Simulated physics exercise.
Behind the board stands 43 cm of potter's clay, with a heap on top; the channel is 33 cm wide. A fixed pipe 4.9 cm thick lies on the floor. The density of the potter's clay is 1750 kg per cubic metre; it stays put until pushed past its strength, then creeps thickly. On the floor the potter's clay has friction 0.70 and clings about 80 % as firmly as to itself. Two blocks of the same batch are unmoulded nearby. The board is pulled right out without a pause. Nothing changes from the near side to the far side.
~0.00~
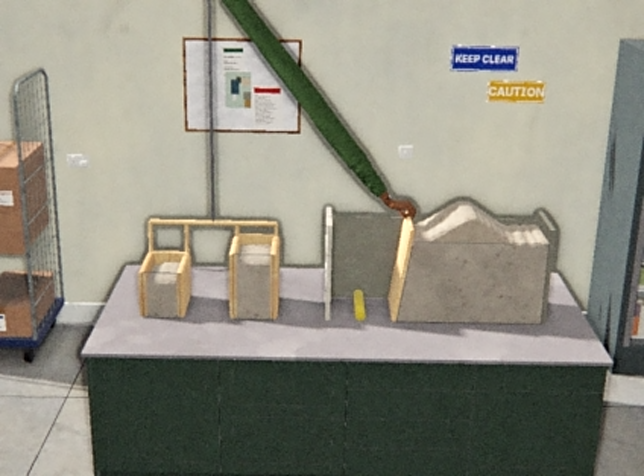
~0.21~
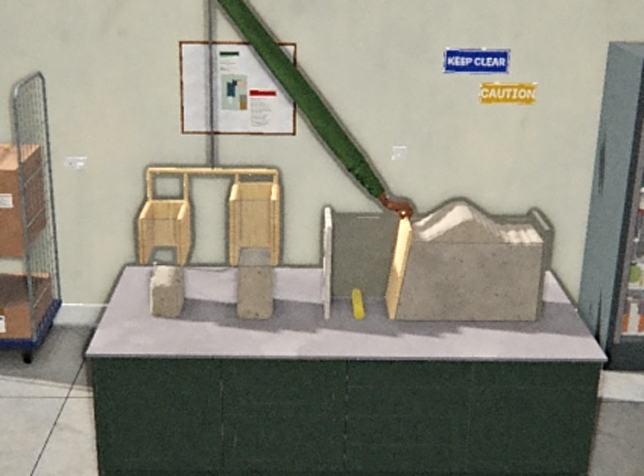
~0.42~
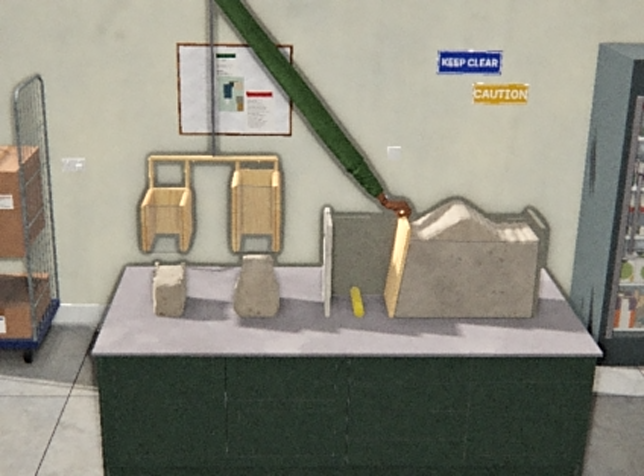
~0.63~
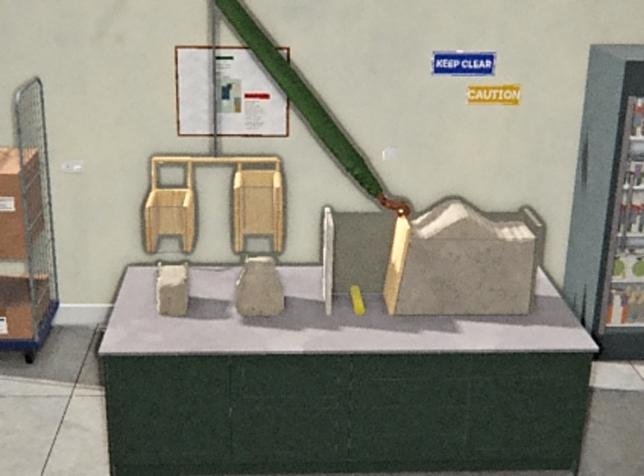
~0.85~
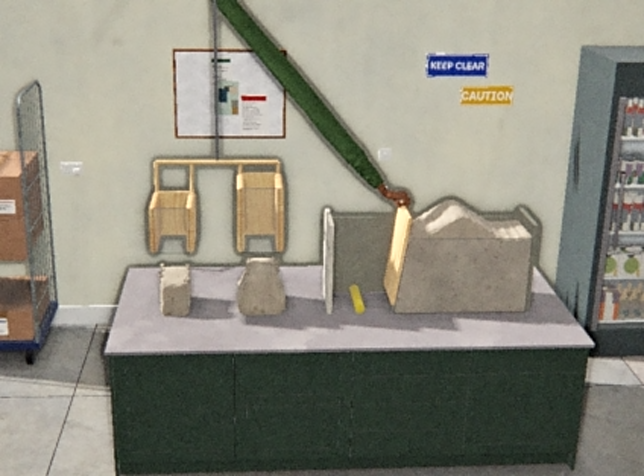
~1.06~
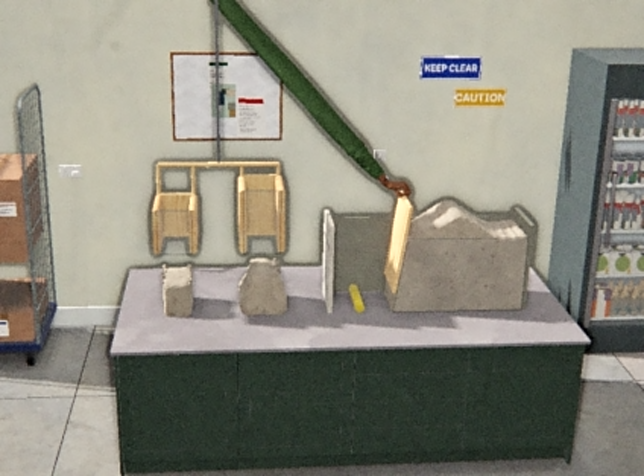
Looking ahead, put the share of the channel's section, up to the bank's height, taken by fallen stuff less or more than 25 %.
It comes out more than 25 %.
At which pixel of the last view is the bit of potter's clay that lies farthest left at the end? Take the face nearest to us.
At about (358, 299).
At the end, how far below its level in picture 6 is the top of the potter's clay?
About 13.0 cm.
After 1.45 s, the face still stands, with nothing on top of the pipe; the channel is 0 % full.
After 1.92 s, the fallen stuff reaches 25 % of the way across, with nothing on top of the pipe; the channel is 9 % full.
After 2.39 s, the fallen stuff reaches 57 % of the way across, with 7.2 cm on top of the pipe; the channel is 28 % full.
After 2.86 s, the fallen stuff reaches 57 % of the way across, with 6.8 cm on top of the pipe; the channel is 28 % full.
After 2.91 s, the fallen stuff reaches 57 % of the way across, with 6.8 cm on top of the pipe; the channel is 28 % full.
